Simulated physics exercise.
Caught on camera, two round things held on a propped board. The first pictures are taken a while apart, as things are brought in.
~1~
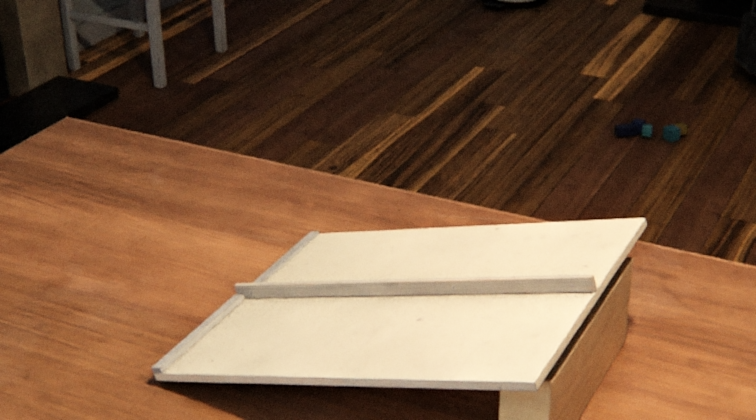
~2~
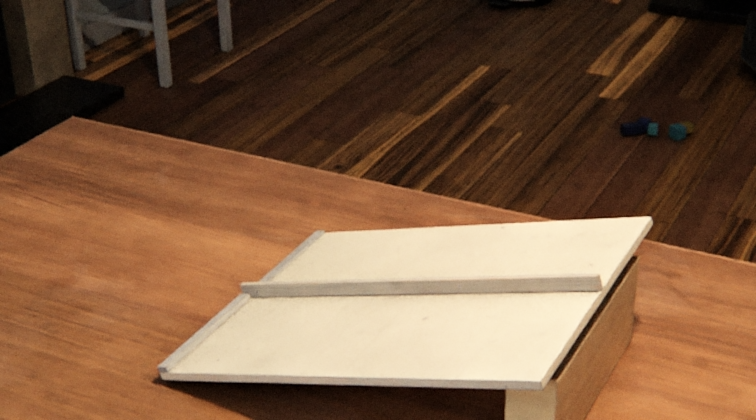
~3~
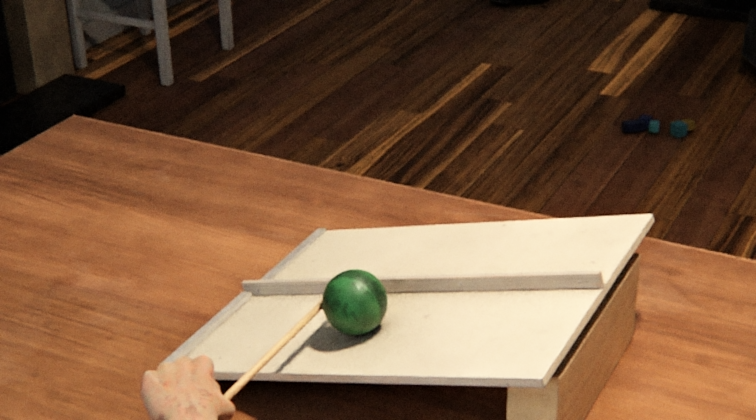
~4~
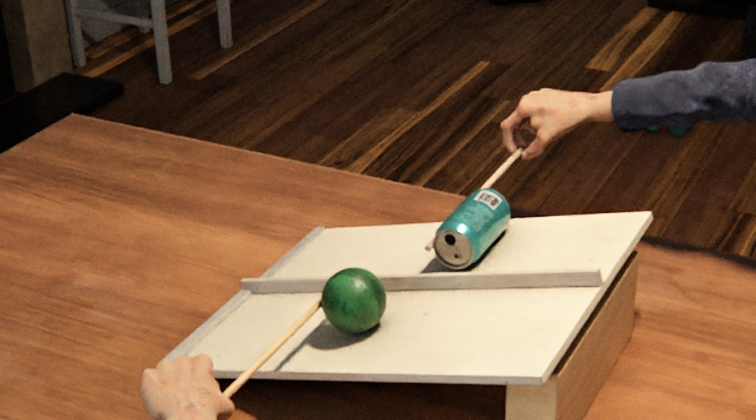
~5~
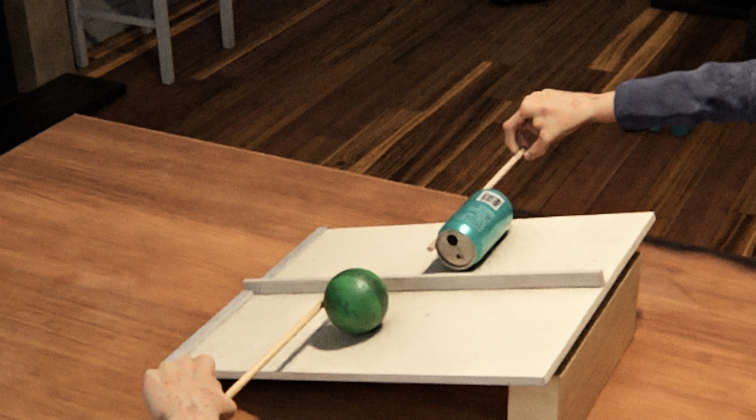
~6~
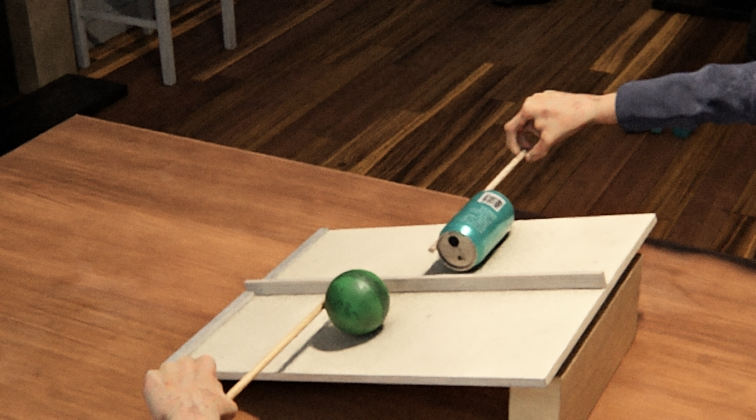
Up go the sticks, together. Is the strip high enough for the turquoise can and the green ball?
As it turns out, the turquoise can rolls off the board; the green ball rolls off the board.
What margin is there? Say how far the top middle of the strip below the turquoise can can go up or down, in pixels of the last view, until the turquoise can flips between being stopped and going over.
About 12 pixels up.
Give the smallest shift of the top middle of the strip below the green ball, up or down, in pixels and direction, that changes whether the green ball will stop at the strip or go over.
Some 8 pixels, up.
Then, 0.62 s after the last picture, turquoise can rolling on the board near (291, 236); green ball off the board near (174, 299).
Then, 1.14 s after the last picture, turquoise can off the board near (40, 188); green ball off the board.
By the end, the turquoise can runs past the strip; the green ball runs past the strip.
